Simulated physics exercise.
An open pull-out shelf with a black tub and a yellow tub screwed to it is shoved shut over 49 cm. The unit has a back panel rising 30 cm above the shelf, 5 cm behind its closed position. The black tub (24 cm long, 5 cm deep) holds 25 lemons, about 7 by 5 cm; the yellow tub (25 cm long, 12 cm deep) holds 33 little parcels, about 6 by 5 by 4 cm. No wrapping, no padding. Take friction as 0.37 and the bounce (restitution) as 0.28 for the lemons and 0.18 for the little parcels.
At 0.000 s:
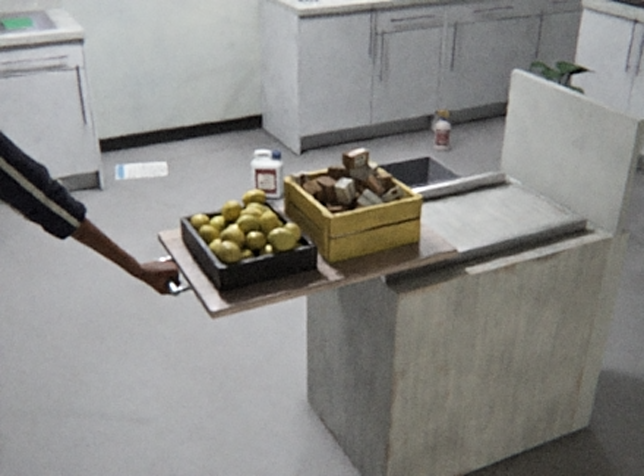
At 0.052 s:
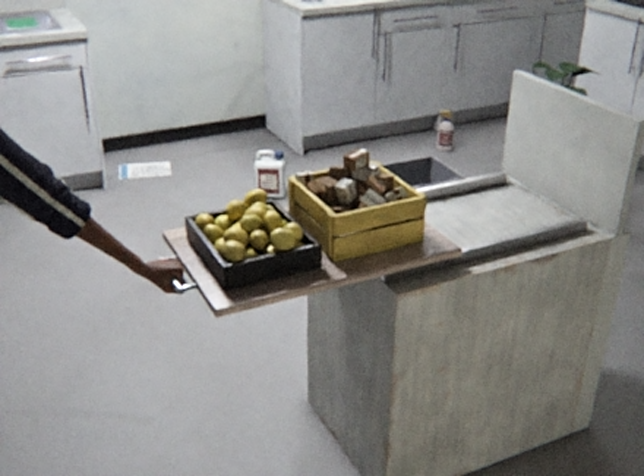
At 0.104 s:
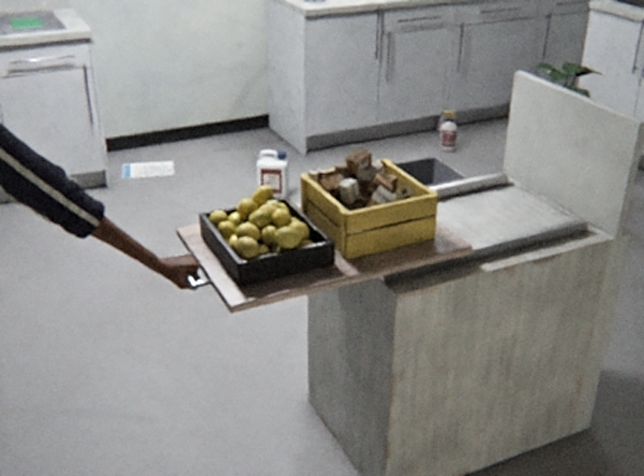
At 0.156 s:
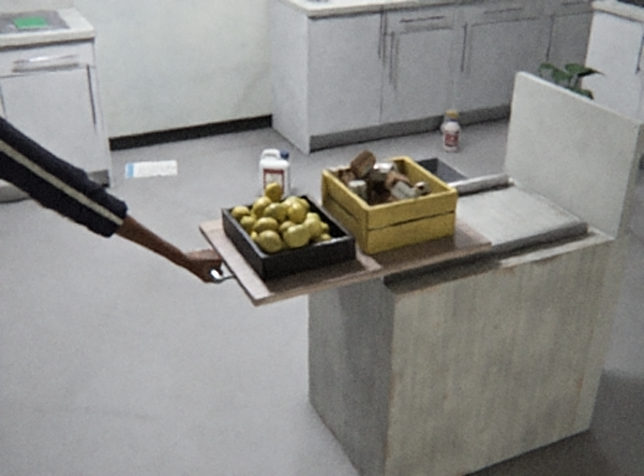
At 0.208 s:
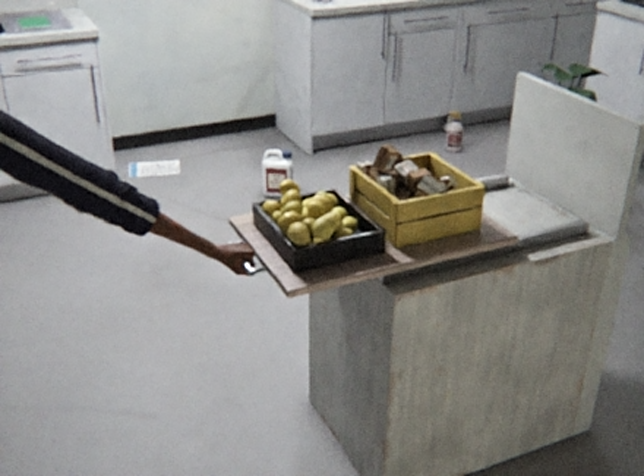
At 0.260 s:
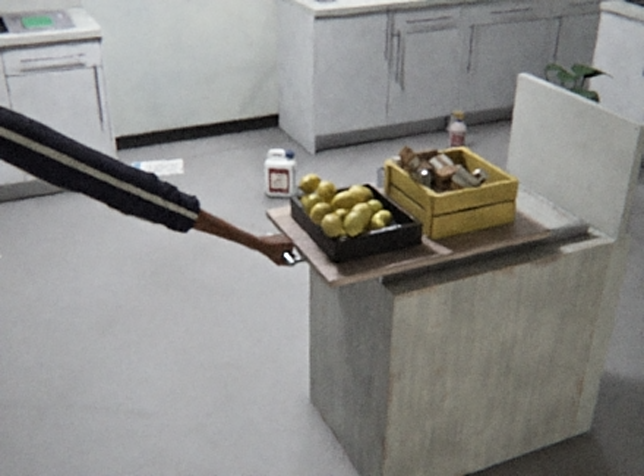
A black tub of lemons and a yellow tub of little parcels rode along on an open pull-out shelf as a hand on its handle pushed it to the right, partway back over the grey unit.
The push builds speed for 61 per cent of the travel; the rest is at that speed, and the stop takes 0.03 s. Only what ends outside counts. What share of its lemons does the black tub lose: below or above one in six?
It sheds over a sixth of them.
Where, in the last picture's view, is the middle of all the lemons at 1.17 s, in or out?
Around (415, 203).
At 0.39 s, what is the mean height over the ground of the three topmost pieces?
About 100 cm.
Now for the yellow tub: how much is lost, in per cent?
Lost: Yellow tub 15 per cent.
After 0.31 s, the runners reach their end.
After 0.39 s, the black tub is down by 3 of 25 and the yellow tub is down by 1 of 33.
After 0.51 s, the black tub is down by 8 of 25 and the yellow tub is down by 3 of 33.
After 0.73 s, the black tub is down by 8 of 25 and the yellow tub is down by 3 of 33.
When it is over (at 1.17 s), the black tub is down by 8 of 25 and the yellow tub is down by 5 of 33. Asked share, 8 of 25, 32 per cent.
